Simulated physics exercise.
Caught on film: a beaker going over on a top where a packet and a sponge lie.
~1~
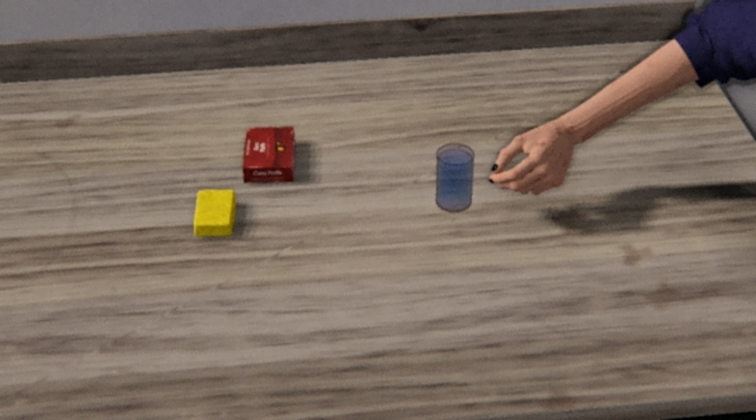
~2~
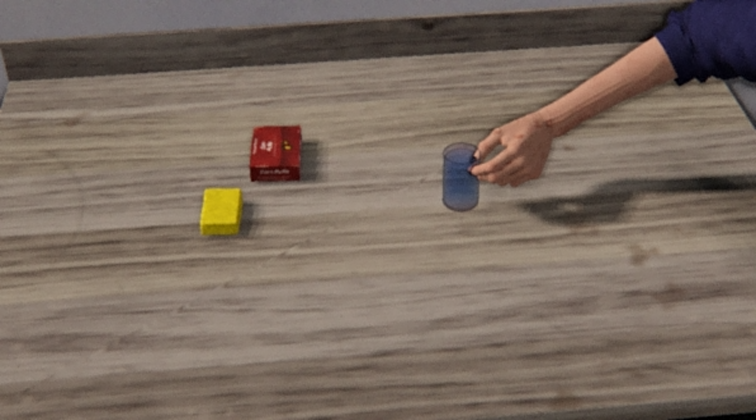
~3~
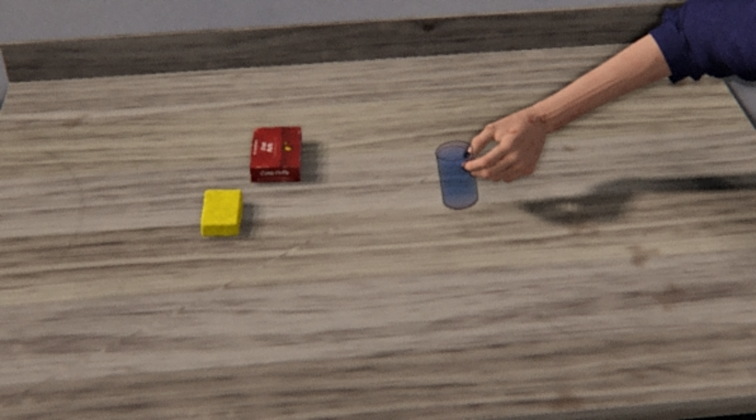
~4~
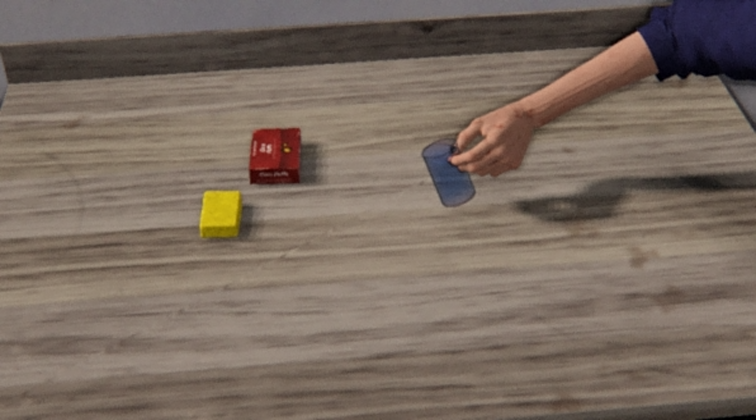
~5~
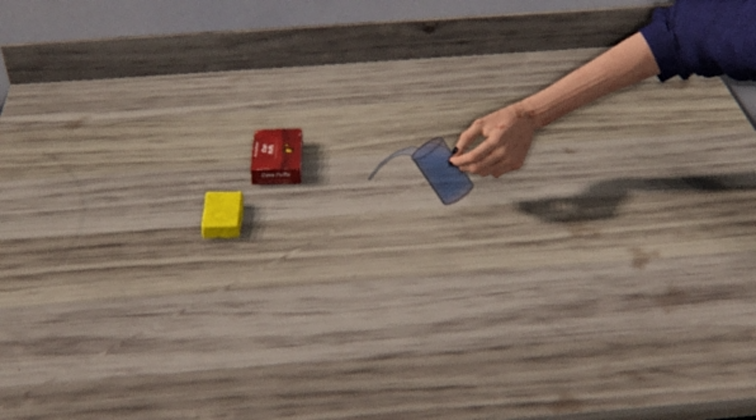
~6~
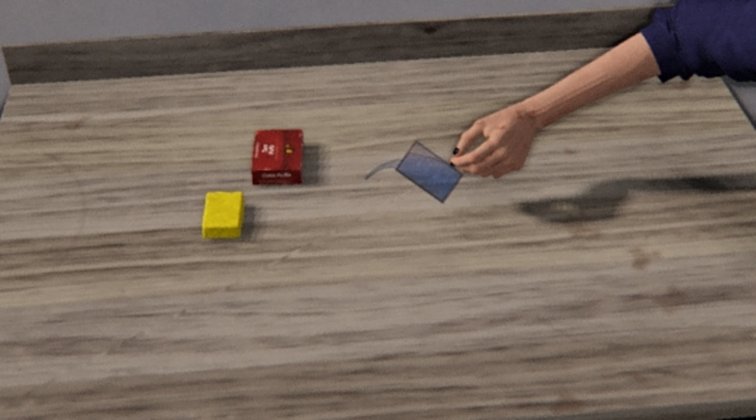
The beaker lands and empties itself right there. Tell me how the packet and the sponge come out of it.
Check the packet: It is left wet. Check the sponge: It is left wet.
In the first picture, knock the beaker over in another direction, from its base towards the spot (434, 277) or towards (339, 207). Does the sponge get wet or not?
The first time it avoids the spill, and the next time it is hit by the spill.
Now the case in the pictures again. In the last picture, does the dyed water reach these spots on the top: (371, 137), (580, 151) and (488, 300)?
The first point ends up under the spill, the second free of the spill, the third free of the spill.
Next, the puddle covers about as much as a plate; the packet is in it; the sponge is in it.
After that, the puddle covers about as much as a big tray; the packet is in it; the sponge is in it.
Finally, the puddle covers about as much as a big tray; the packet is in it; the sponge is in it.
